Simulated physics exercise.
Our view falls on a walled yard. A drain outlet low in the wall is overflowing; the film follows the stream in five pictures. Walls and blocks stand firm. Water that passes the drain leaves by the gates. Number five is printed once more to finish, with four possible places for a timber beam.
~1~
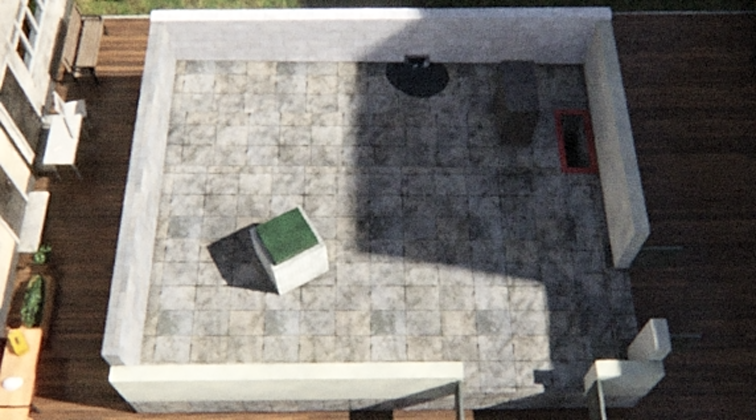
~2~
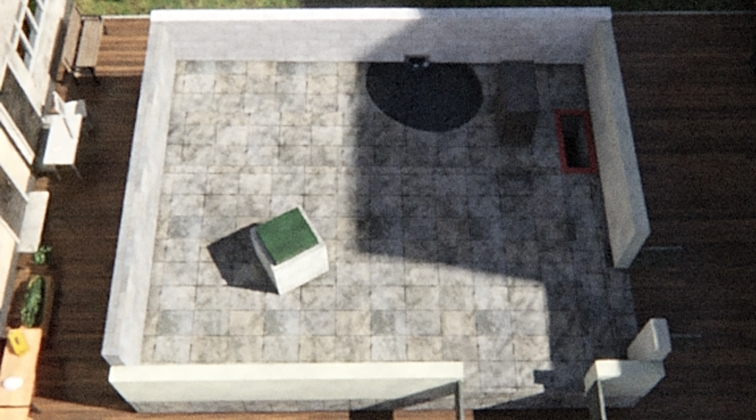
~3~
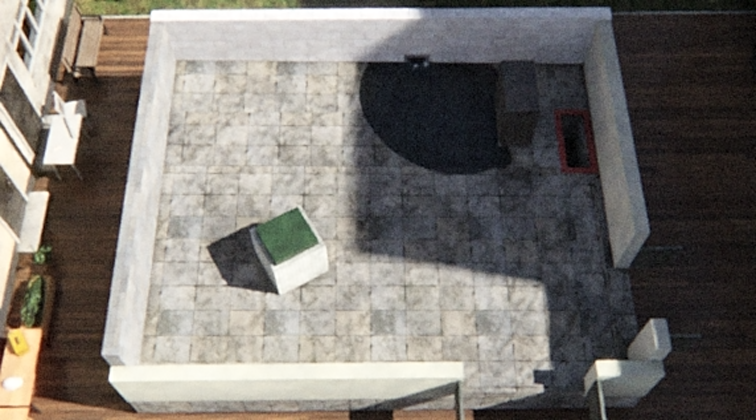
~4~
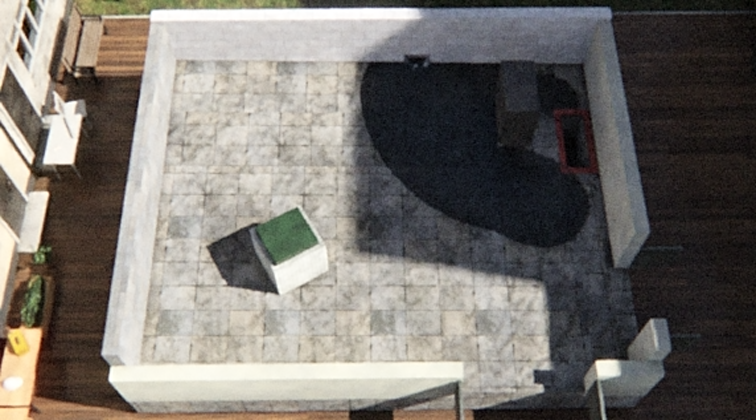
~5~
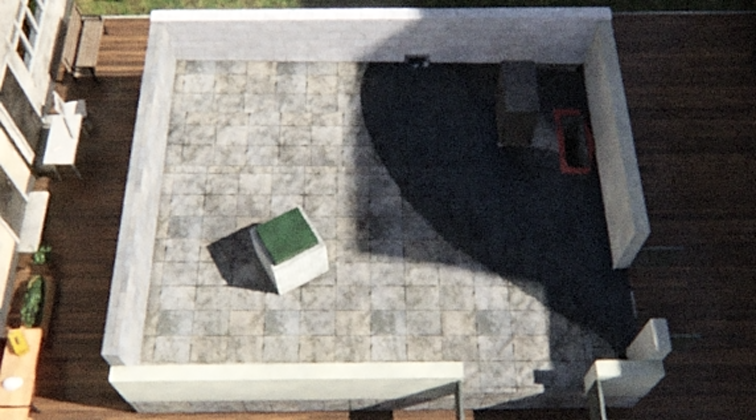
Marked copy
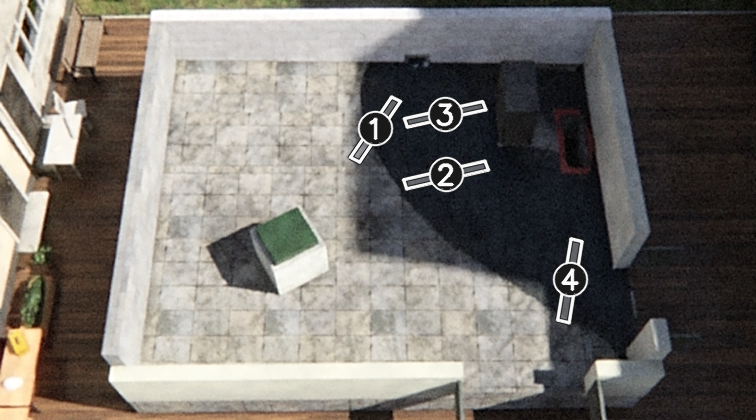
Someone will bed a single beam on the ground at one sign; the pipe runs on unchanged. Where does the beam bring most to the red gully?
3 beats the others.
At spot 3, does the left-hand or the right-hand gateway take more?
The right one.
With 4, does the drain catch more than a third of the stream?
No.
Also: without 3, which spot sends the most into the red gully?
It is 2.
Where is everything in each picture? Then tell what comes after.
In the first picture, outfall at (417, 59); red gully at (575, 141); open gate at (621, 308); open gate at (521, 378); front seen at (401, 89), 2 % of the ground wet; red gully still dry.
In the second picture, front seen at (461, 120), 6 % of the ground wet; red gully still dry.
In the third picture, front seen at (499, 160), 11 % of the ground wet; red gully still dry.
In the fourth picture, front seen at (568, 231), 20 % of the ground wet; red gully still dry.
In the fifth picture, front seen at (620, 339), 29 % of the ground wet; red gully taking water.
On the marked copy, 1 from (355, 159) to (396, 99); 2 from (405, 184) to (486, 165); 3 from (405, 122) to (484, 105); 4 from (563, 321) to (576, 240).
If 1 is chosen, about 18 % of the stream goes into the red gully, about 82 % out by the gates.
If 2 is chosen, about 41 % of the stream goes into the red gully, about 59 % out by the gates.
If 3 is chosen, about 59 % of the stream goes into the red gully, about 41 % out by the gates.
If 4 is chosen, about 22 % of the stream goes into the red gully, about 78 % out by the gates.
